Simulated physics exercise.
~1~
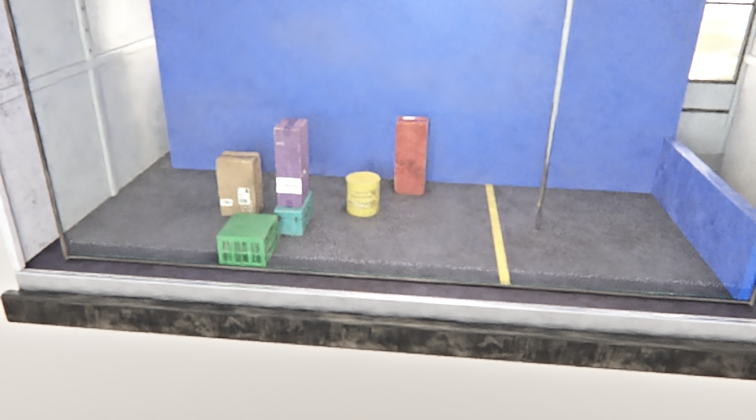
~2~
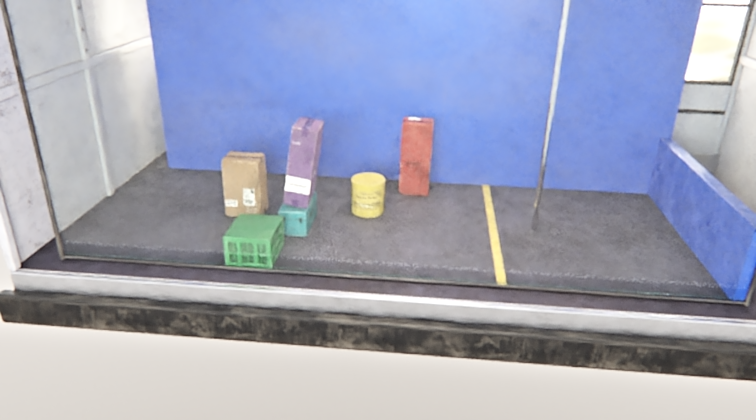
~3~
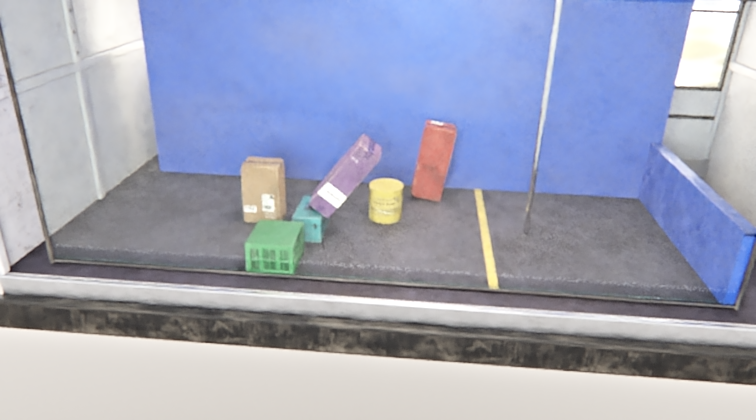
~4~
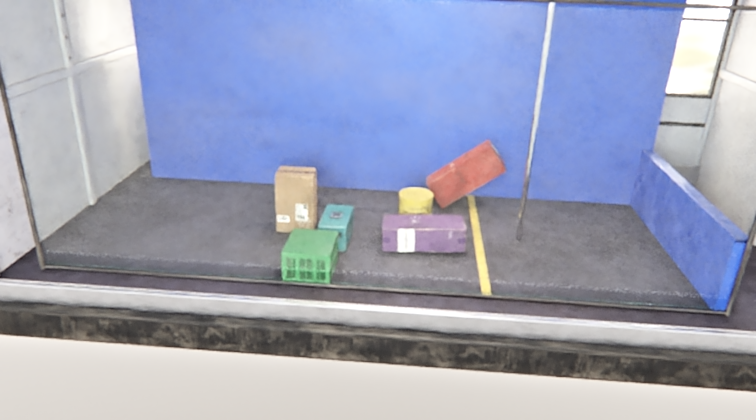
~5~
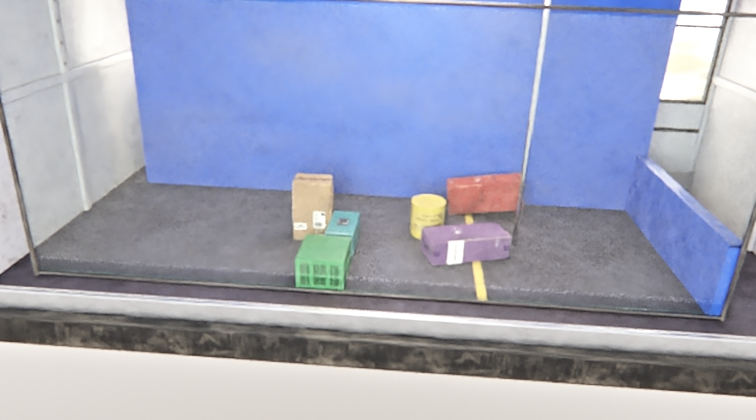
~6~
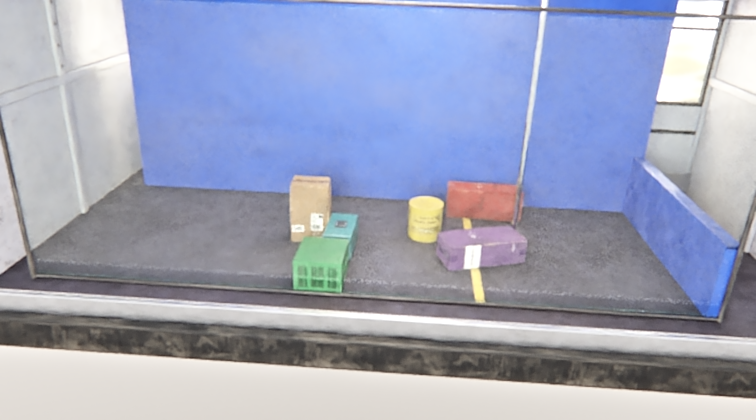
In this clip, goods in a blue-walled bay slide right as a purple tall box and then a red one tip onto their sides, both ending across the yellow line, while the upright brown pack, green crate, teal toolbox and yellow bucket stop short of it.
